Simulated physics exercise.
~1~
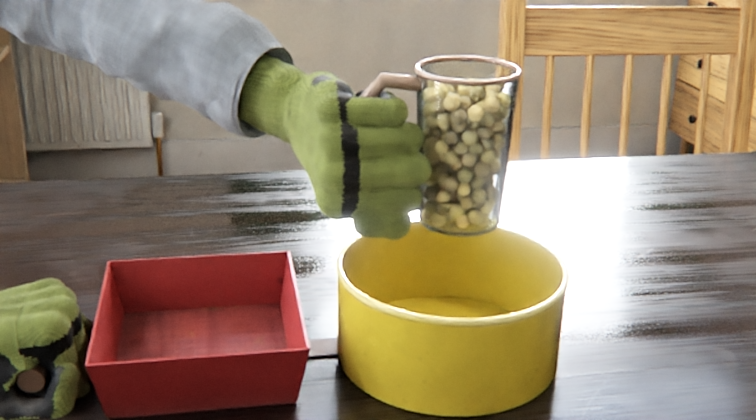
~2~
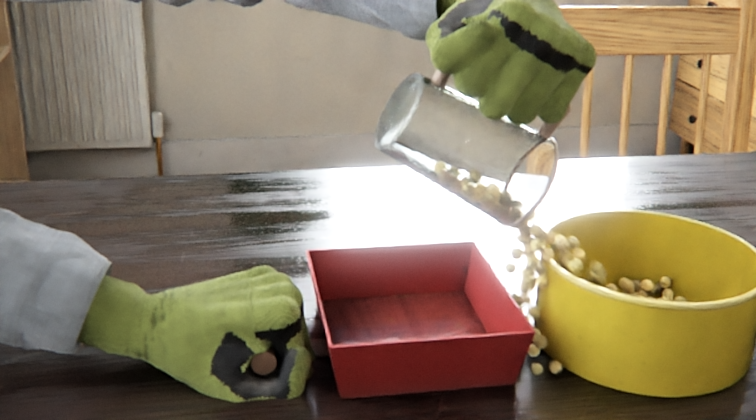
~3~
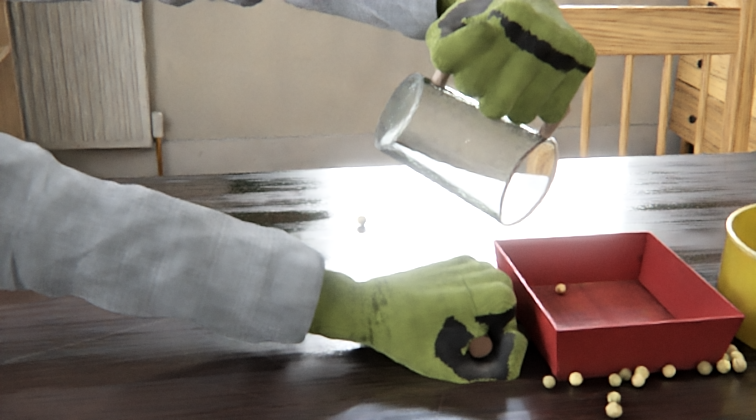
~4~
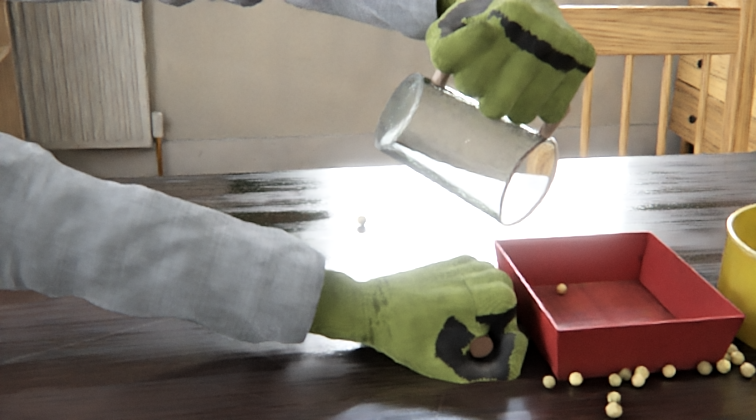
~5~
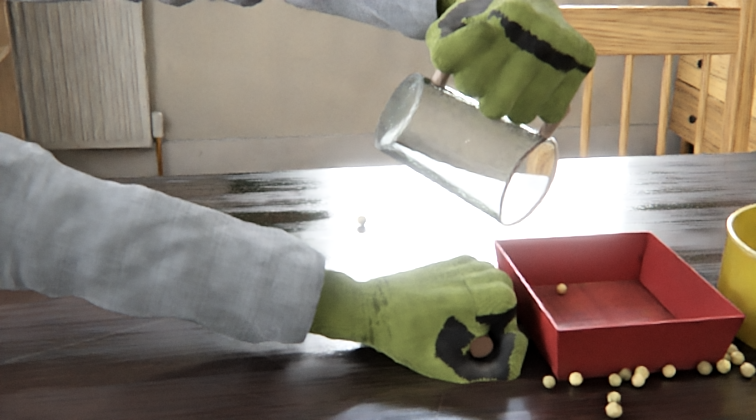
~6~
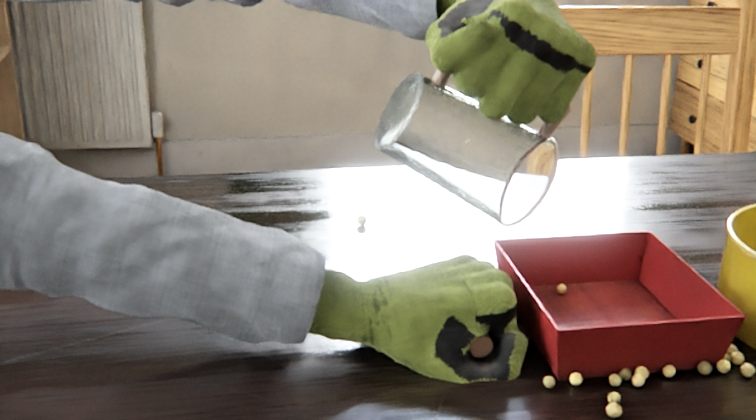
A green-gloved hand holds a clear cup full of soya beans above a yellow pot on a dark table, with a red tin beside the pot. The cup tips over to the right while the other gloved hand slides the tin and pot rightward. Beans stream into the yellow pot, and some spill around its near side. The dishes keep sliding until the pot is partly out of view, then stop. The emptied cup stays tilted in the air, with most beans gone into the pot, many scattered on the table, and barely any in the red tin.
